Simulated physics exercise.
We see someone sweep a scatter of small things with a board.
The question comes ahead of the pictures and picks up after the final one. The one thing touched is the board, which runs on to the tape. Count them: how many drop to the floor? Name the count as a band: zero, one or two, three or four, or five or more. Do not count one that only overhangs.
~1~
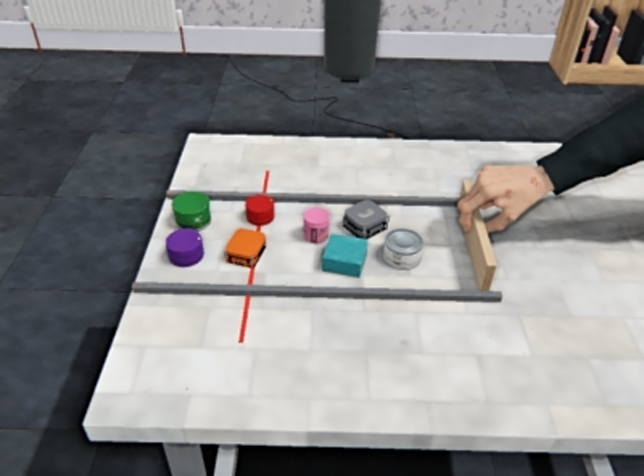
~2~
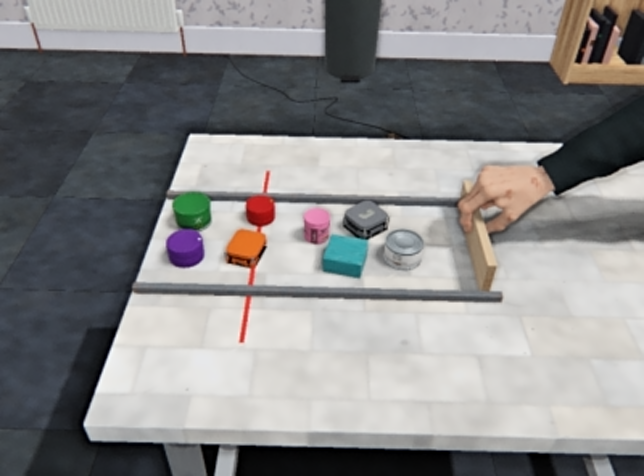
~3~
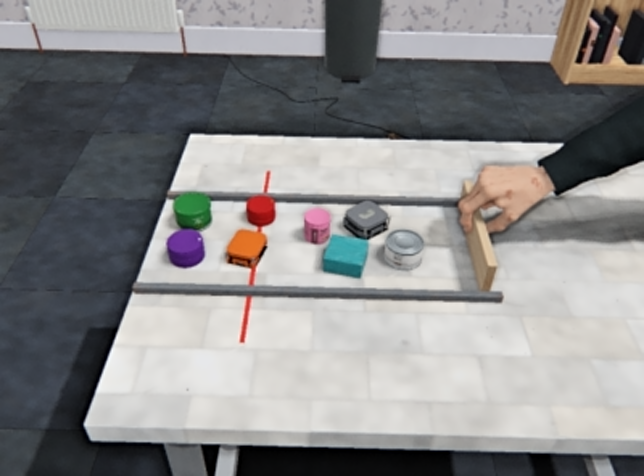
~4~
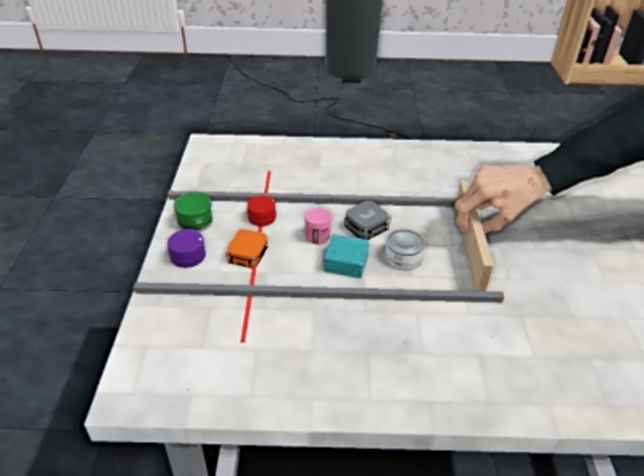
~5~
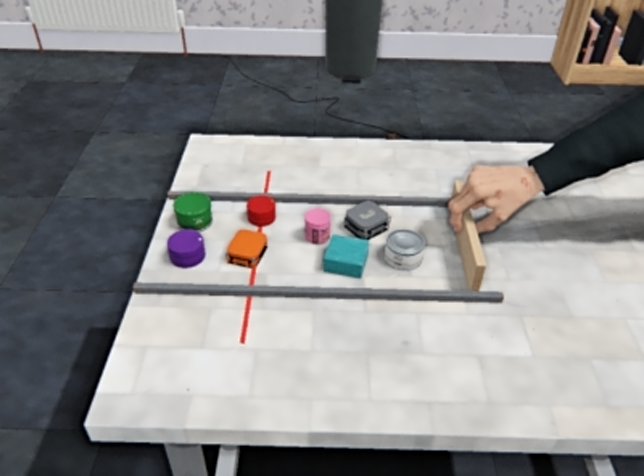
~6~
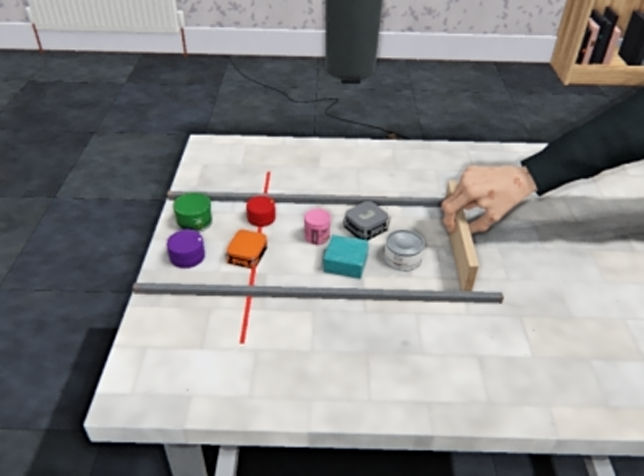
The count falls in the zero band.
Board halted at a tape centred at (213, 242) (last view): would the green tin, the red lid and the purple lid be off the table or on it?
Result - the green tin is gone, the red lid is safe, the purple lid is gone.
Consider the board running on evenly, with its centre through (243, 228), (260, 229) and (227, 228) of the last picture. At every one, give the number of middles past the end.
In order of the places given, that's 0, 0 and 2.
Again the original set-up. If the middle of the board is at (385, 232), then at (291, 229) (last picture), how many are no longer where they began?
In order, the tallies are 3 and 6.
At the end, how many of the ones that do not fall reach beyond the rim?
Things overhanging at the end: 0.
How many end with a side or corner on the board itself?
At rest, 3 are in contact.
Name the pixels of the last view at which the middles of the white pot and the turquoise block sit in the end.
You'll find the white pot at roughly (238, 240) and the turquoise block at roughly (233, 270).
Soon after, none off yet; green tin at rest near (193, 213); purple lid at rest near (186, 249); orange case at rest near (247, 250).
Then, none off yet; green tin at rest near (193, 213); purple lid at rest near (186, 249); orange case moved a little near (235, 250).
At rest, the number that fall off is zero.
